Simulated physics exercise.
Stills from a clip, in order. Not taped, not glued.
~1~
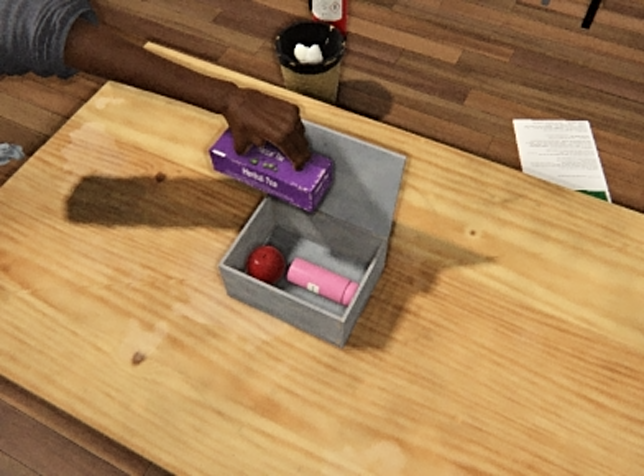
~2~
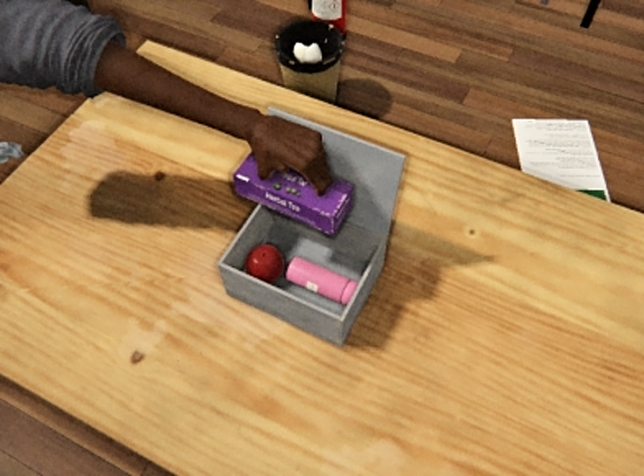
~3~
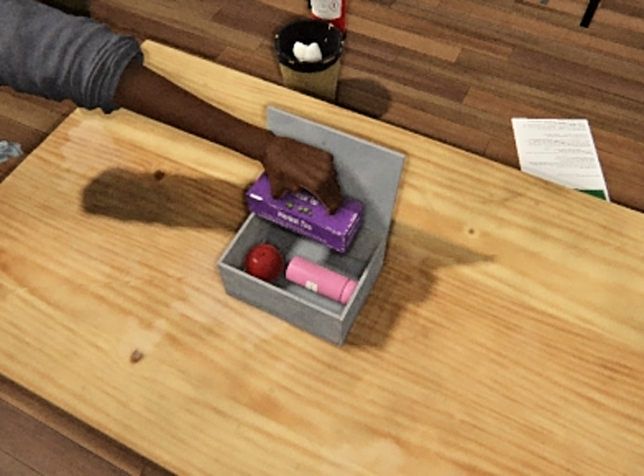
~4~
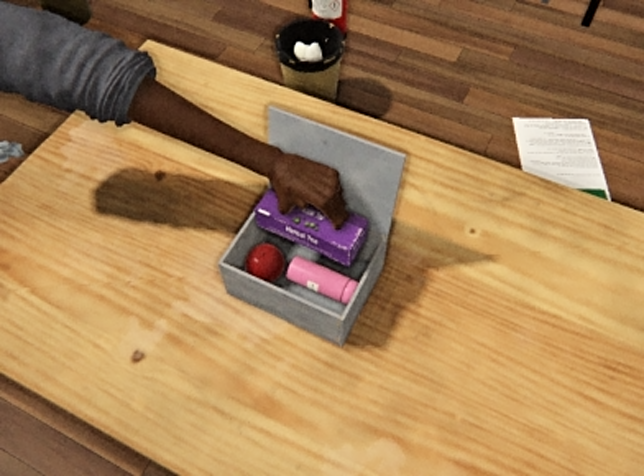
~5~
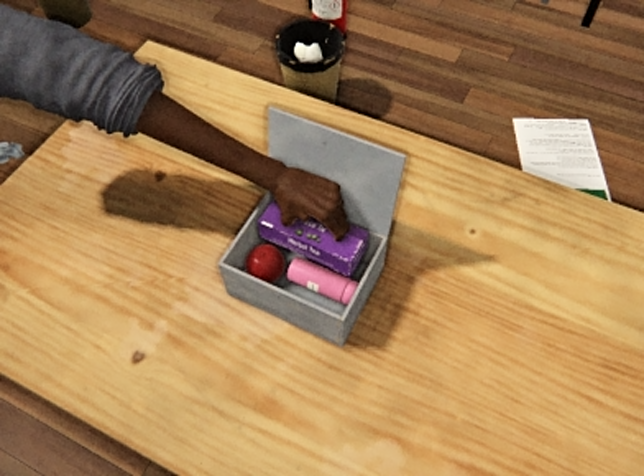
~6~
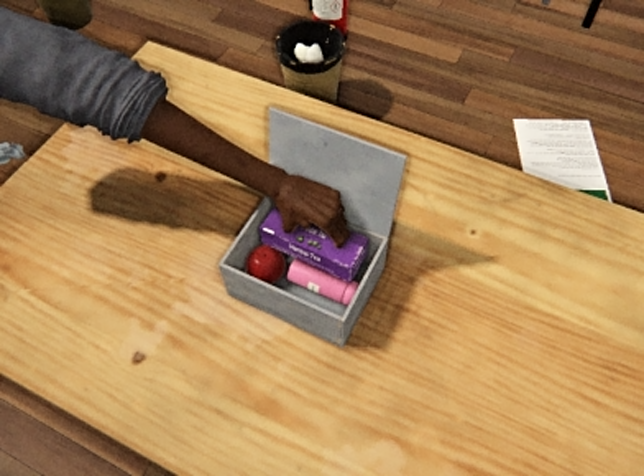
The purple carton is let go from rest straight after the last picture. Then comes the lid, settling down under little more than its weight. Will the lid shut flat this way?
Yes.
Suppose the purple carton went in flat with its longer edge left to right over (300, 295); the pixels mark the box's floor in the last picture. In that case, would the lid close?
The lid settles shut this time.
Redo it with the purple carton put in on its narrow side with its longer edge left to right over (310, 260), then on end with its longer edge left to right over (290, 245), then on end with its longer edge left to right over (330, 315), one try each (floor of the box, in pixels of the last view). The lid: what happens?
Lid, try 1: Fully down; try 2: Propped open; try 3: Propped open.
Then, 1.10 s later than the last frame, lid starting down; purple carton on its side near (313, 245); pink shaker moved about its own width; red apple moved a little.
Then, 1.80 s later than the last frame, lid 38° above the rim; purple carton on its side near (313, 245); pink shaker moved about its own width; red apple moved a little.
When it is over, lid shut; lying over in the box, purple carton; moved from the start, pink shaker; red apple as before. End places, in pixels of the last picture, purple carton near (313, 246).
